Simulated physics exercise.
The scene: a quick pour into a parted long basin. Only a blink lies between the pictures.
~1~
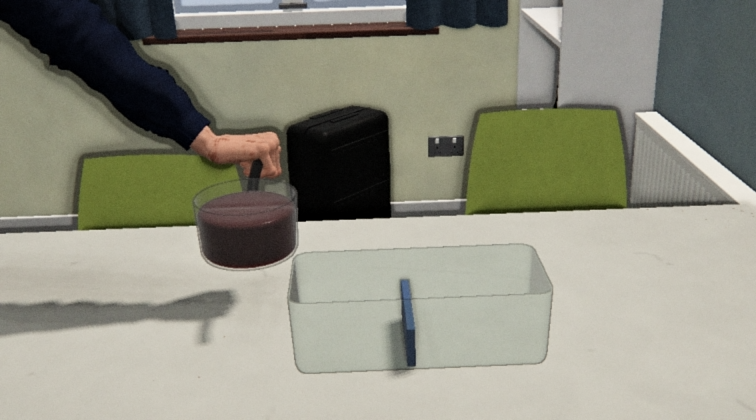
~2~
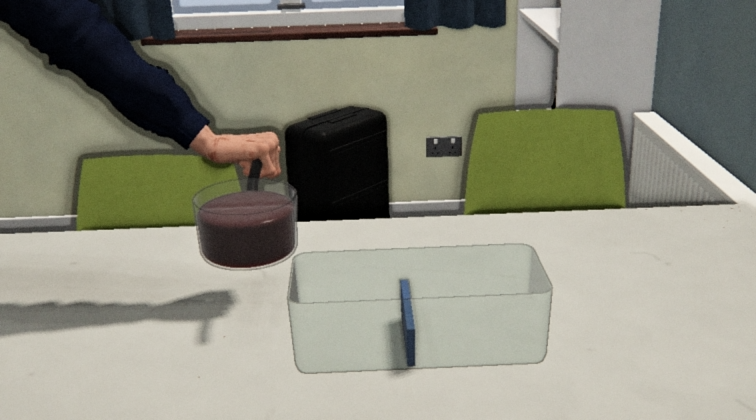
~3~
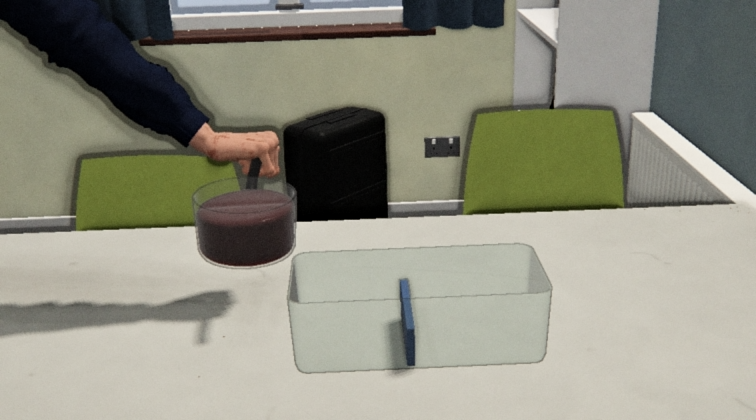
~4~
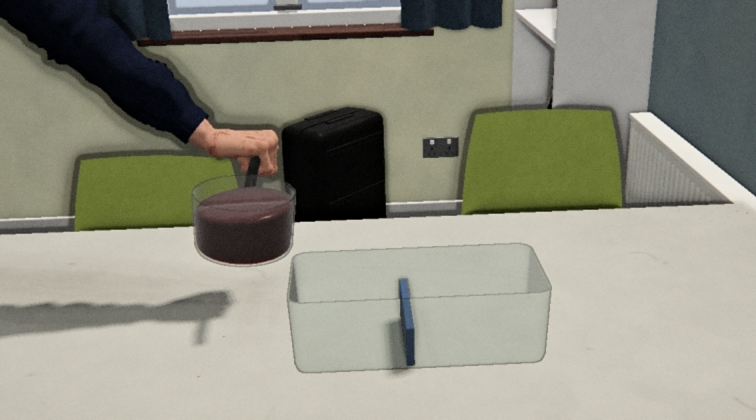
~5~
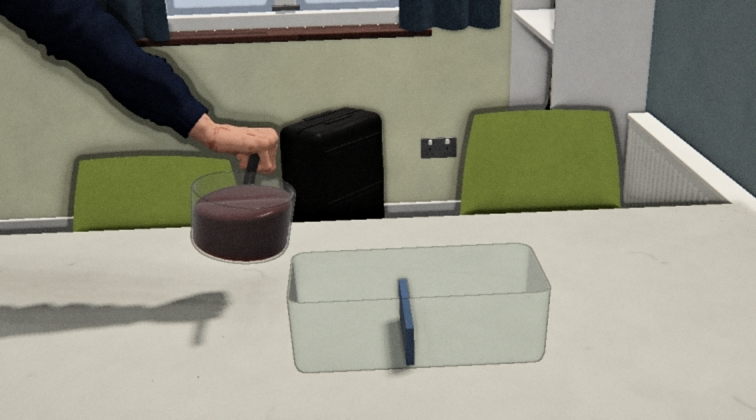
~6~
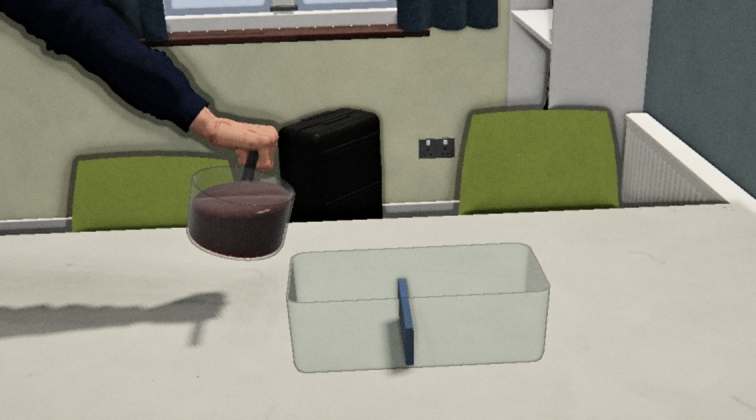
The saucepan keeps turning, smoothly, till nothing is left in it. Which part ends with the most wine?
The left-hand section gets the most.
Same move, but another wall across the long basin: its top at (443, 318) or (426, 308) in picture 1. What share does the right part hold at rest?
About 15 and 5 per cent.
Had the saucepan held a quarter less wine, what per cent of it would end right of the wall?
It comes to 0 per cent or so.
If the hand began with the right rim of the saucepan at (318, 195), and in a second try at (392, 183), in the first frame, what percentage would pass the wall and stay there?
Near 40 % and 95 %.
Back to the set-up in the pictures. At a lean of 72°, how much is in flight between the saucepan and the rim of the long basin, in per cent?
Close to 30 per cent.
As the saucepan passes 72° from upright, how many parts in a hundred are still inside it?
Roughly 60 in a hundred.
A moment on, the tilt is 72° and 62 per cent is still to pour, 7 is left of the wall and 0 right of it.
Next, the tilt is 107° and 9 per cent is still to pour, 72 is left of the wall and 1 right of it.
Then the tilt is 113° and 0 per cent is still to pour, 95 is left of the wall and 2 right of it.
Later the tilt is 113° and 0 per cent is still to pour, 95 is left of the wall and 2 right of it.
Finally, 95 per cent lies left of the wall, 2 right of it and 2 outside.
